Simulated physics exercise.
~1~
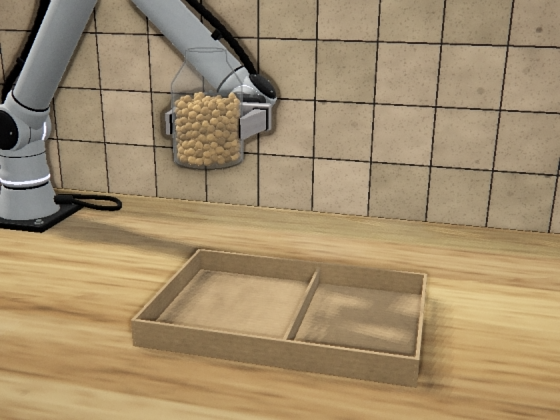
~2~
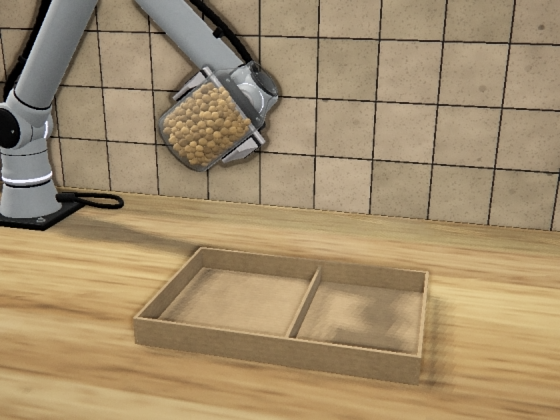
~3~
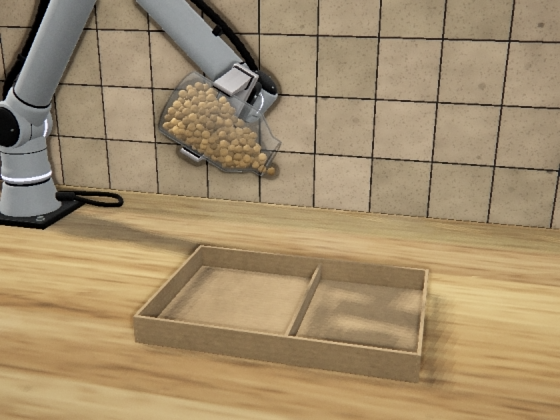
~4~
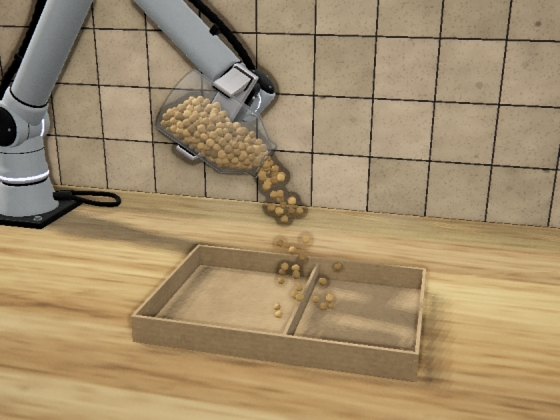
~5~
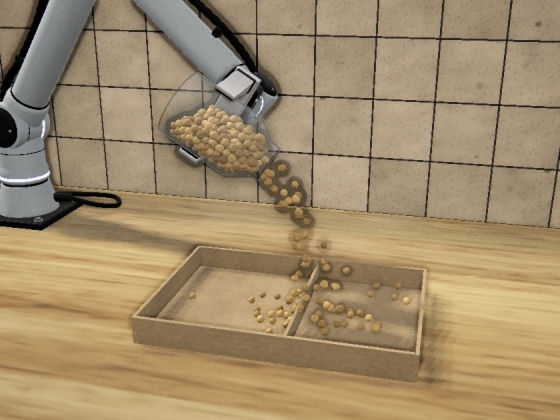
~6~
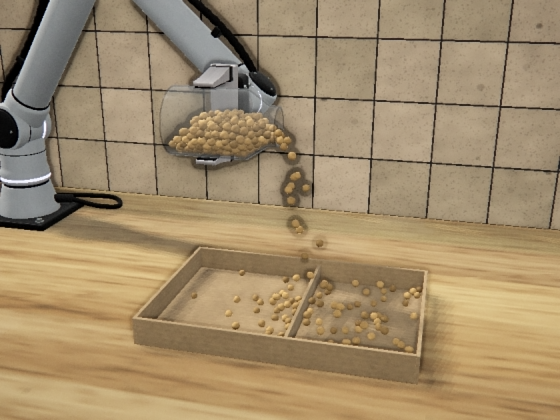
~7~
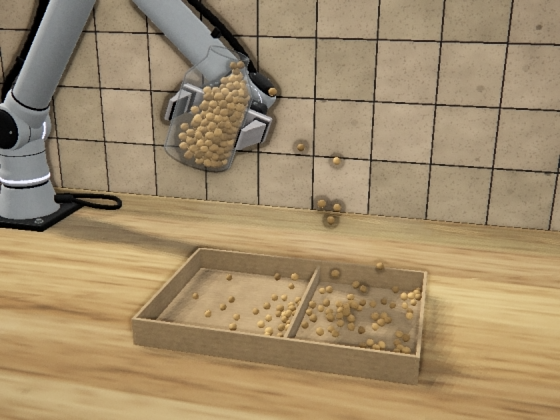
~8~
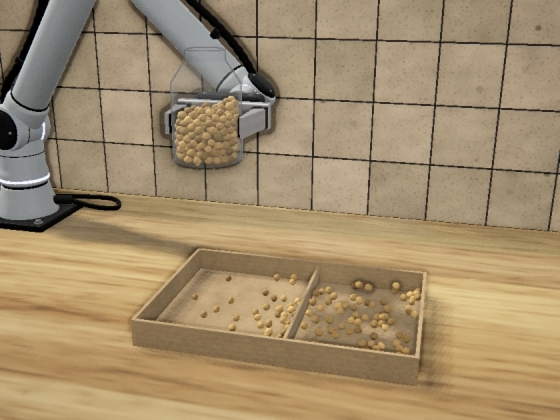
A grey robot arm at the left holds a clear jar of tan chickpeas above a wooden table, before a beige tiled wall, seen from slightly above by a gently swaying camera. Below, to the right, sits a shallow brown tray split in two by a cross wall. The arm tips the jar rightward until its mouth points down, and chickpeas spill out, scattering into both parts. It then swings the jar back upright as the last few drop. Most chickpeas remain in the jar, while the tray's right part holds more than its left.
